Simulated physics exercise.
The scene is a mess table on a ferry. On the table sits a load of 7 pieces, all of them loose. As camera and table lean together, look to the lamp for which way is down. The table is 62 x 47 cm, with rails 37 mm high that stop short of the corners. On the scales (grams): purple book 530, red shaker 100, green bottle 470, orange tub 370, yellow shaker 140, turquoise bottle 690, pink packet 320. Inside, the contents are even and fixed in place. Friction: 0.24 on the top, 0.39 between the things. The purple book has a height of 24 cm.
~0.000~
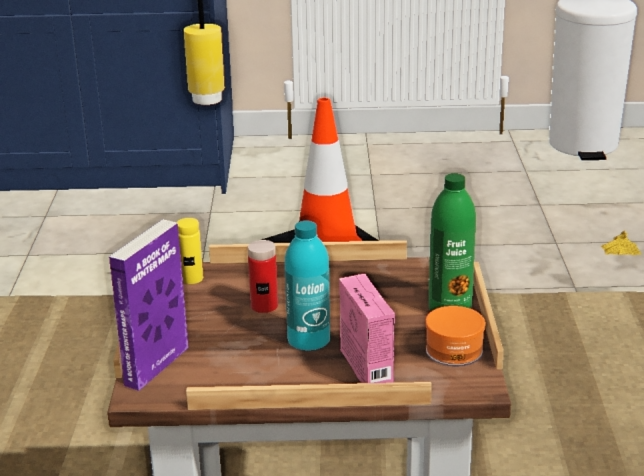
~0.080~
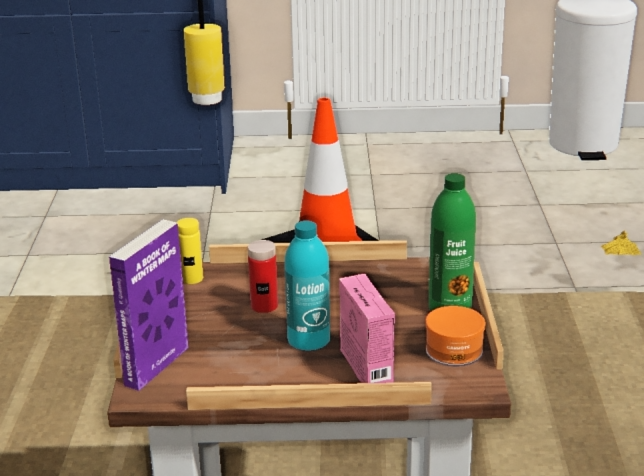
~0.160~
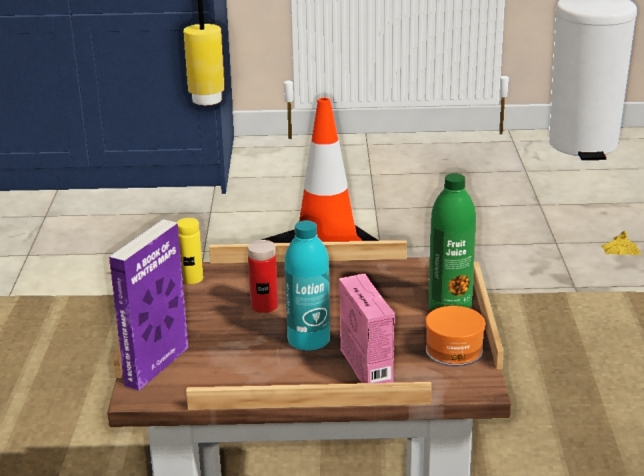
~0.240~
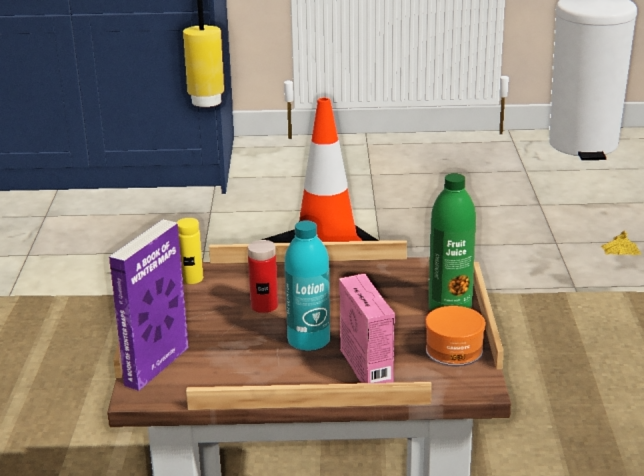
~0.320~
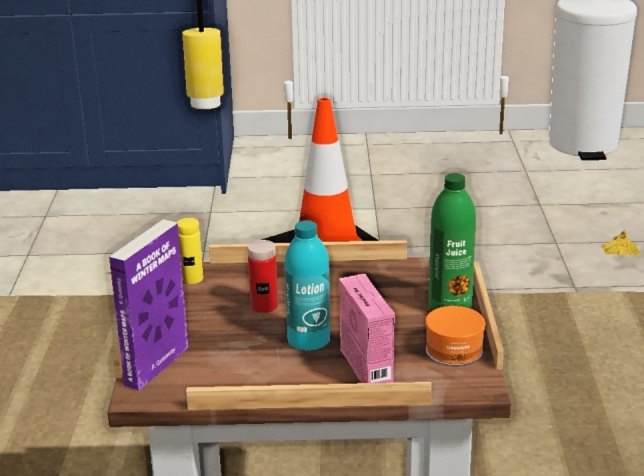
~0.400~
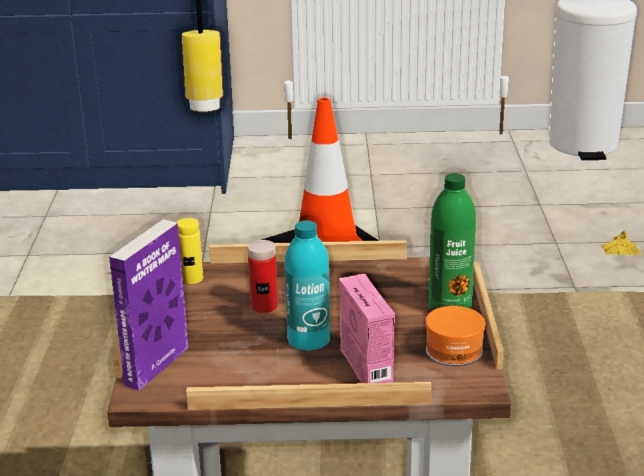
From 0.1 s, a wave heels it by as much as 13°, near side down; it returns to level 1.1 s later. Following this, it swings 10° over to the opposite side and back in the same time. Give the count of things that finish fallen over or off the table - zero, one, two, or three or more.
Zero.
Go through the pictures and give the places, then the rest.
The first picture shows boat level; purple book (151, 305); red shaker (263, 276).
The second picture shows boat level; yellow shaker (190, 251); turquoise bottle (307, 284).
The third picture shows boat level; pink packet (366, 332); green bottle (452, 245).
The fourth picture shows heel 2°, near side down; orange tub (455, 336); yellow shaker (190, 251).
The fifth picture shows heel 4°, near side down; turquoise bottle (307, 284); pink packet (366, 332).
The sixth picture shows heel 7°, near side down; purple book (151, 305); red shaker (263, 276).
After 0.80 s, heel 11°, near side down.
After 1.40 s, heel 3°, far side down.
After 1.90 s, heel 8°, far side down.
After 2.50 s, boat level.
At rest (2.8 s), all 7 in place, give or take 5 cm. In the last view, purple book near (151, 305), red shaker near (263, 276).
